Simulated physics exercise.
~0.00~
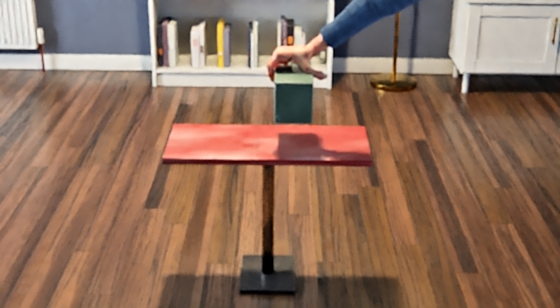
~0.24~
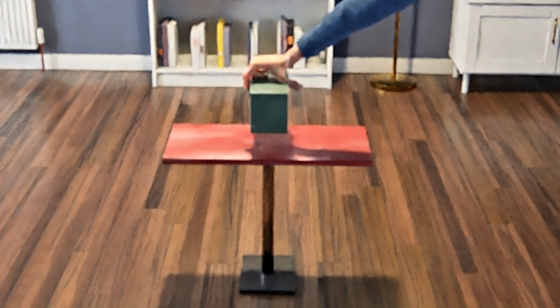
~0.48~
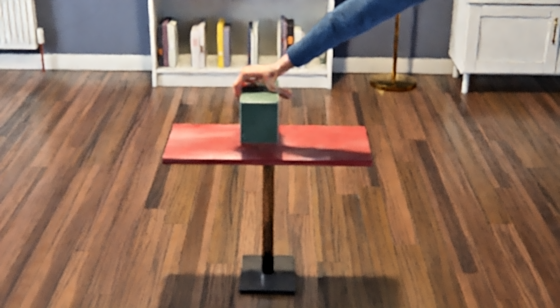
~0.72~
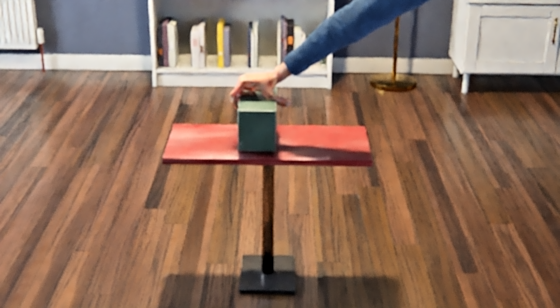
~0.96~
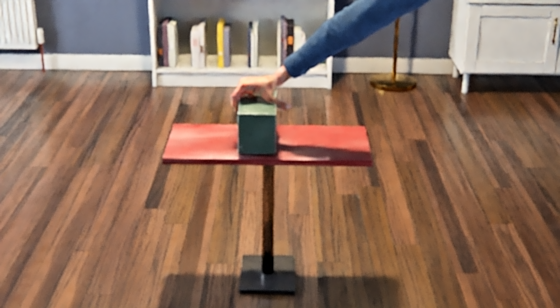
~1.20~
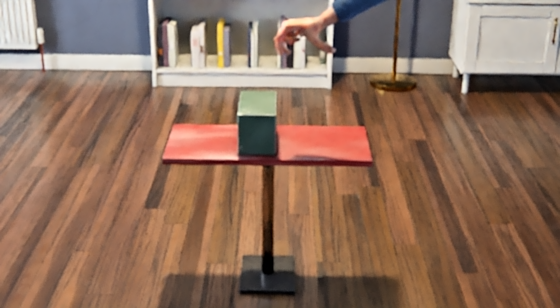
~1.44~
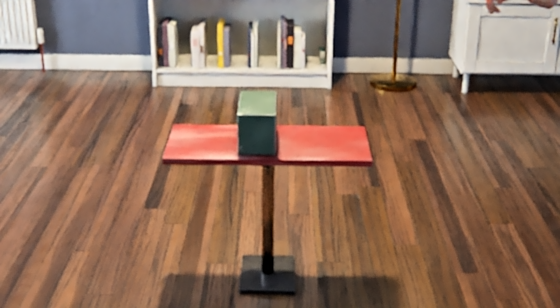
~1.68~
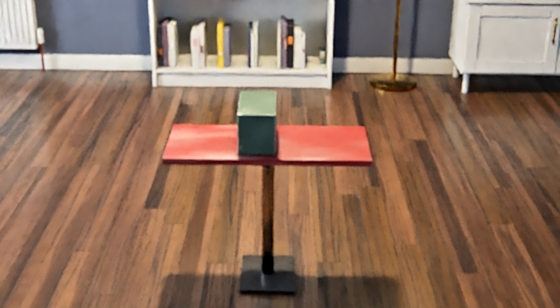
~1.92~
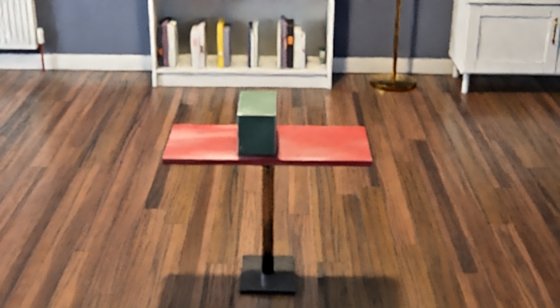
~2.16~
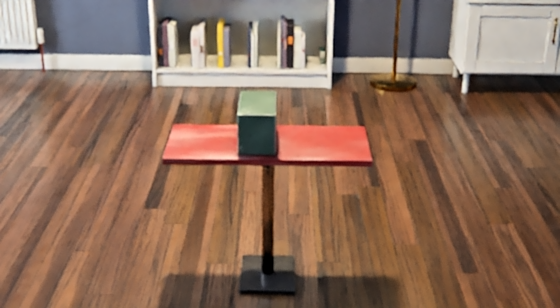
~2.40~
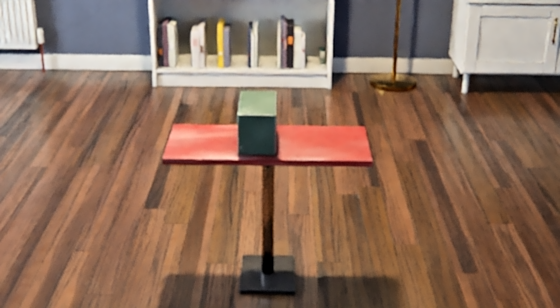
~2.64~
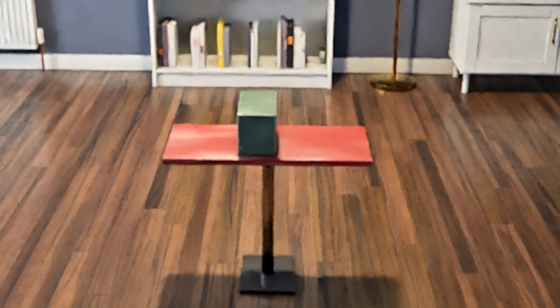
In a room with a dark wood floor, seen from the front and slightly above, a small table with a flat red top stands on a thin dark post and a narrow square foot. Behind it are a white bookcase with a few books, a brass stand base and a white cabinet to the right. A hand in a blue sleeve holds a dark green block above the tabletop, moves it a little left and lowers it onto the top, just left of the post. The fingers rest there briefly, then let go and withdraw to the right. The block stays put, and the red table remains level and upright on its foot.
